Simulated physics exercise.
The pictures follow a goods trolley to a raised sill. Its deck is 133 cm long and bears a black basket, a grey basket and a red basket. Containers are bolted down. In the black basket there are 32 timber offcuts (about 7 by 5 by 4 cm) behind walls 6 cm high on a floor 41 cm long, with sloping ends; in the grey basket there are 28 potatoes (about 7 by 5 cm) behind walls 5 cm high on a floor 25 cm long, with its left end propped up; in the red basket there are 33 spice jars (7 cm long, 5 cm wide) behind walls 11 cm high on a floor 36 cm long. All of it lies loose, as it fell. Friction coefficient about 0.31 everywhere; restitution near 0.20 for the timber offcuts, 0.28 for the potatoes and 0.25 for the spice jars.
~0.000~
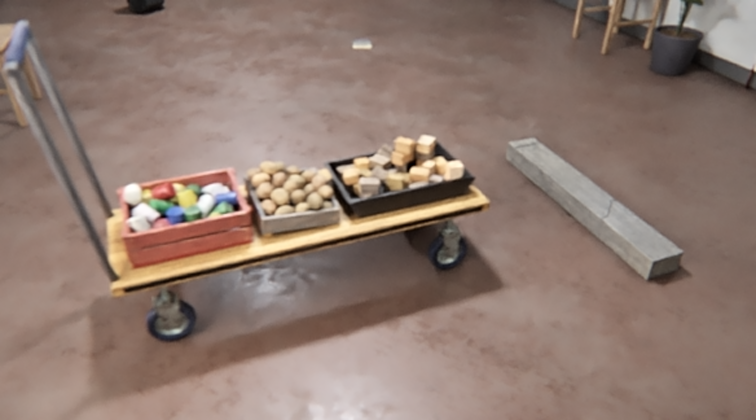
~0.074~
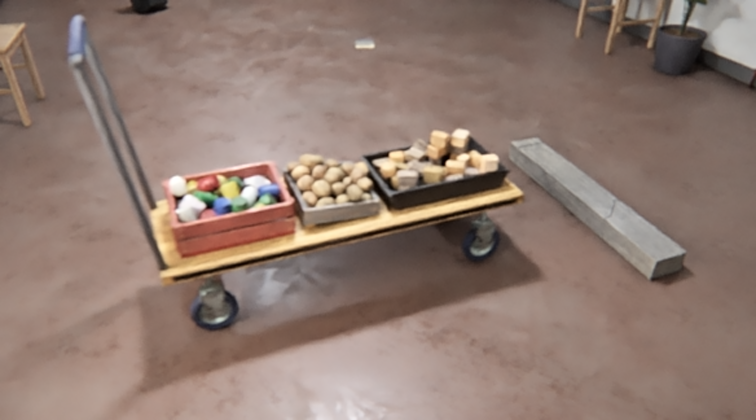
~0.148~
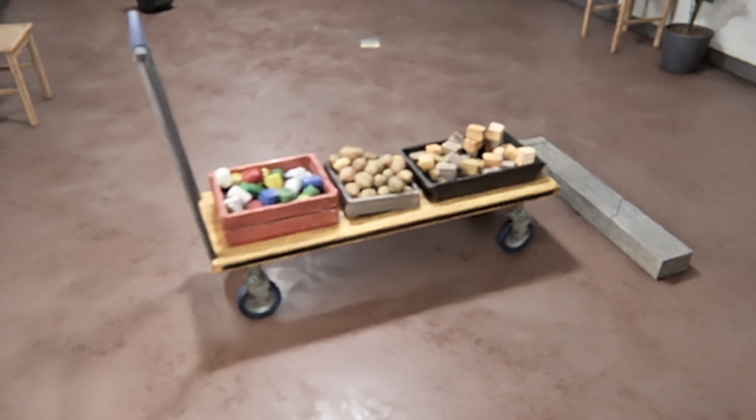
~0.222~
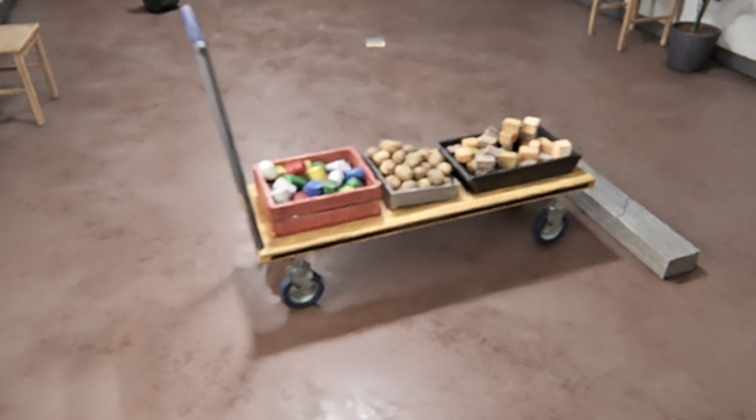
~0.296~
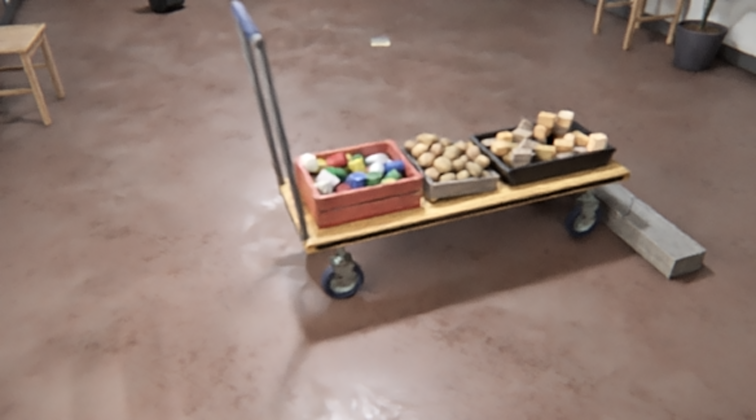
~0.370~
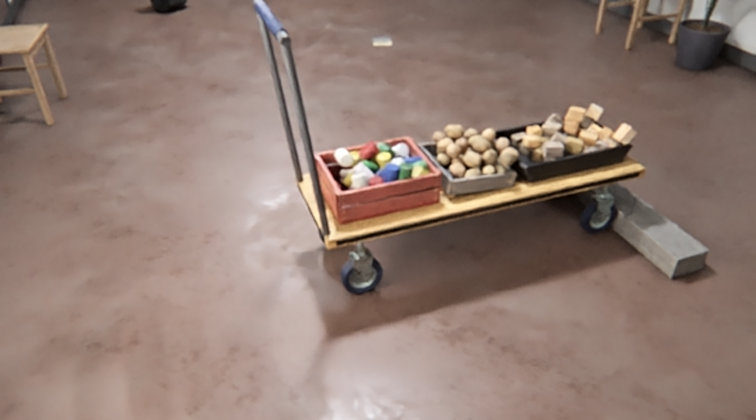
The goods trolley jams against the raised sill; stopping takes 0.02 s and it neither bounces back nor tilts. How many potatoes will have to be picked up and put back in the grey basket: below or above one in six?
More than a sixth of the potatoes leave the grey basket.
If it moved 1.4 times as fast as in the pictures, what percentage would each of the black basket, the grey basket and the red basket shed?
In that case black basket 20, grey basket 50, red basket 10 per cent.
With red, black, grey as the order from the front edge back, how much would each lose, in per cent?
Then black basket 10, grey basket 40, red basket 0 per cent.
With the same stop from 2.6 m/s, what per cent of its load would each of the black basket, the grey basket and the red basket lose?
Then black basket 20, grey basket 50, red basket 10 per cent.
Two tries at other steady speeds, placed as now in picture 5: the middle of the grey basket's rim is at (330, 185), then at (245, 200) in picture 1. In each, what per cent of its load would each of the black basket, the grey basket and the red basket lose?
Black basket 10 then 20, grey basket 40 then 50, red basket 0 then 10 per cent.
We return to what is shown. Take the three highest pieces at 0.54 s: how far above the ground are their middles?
Some 48 cm up.
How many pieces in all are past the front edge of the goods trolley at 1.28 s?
About 6.
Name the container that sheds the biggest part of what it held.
It is the grey basket.
After 0.42 s, 2 of 32 out of the black basket, 5 of 28 out of the grey basket and 0 of 33 out of the red basket.
After 0.54 s, 5 of 32 out of the black basket, 11 of 28 out of the grey basket and 0 of 33 out of the red basket.
After 0.77 s, 6 of 32 out of the black basket, 11 of 28 out of the grey basket and 0 of 33 out of the red basket.
Outcome (at 1.28 s), 6 of 32 out of the black basket, 11 of 28 out of the grey basket and 0 of 33 out of the red basket. Asked share, 11 of 28, 39 per cent.
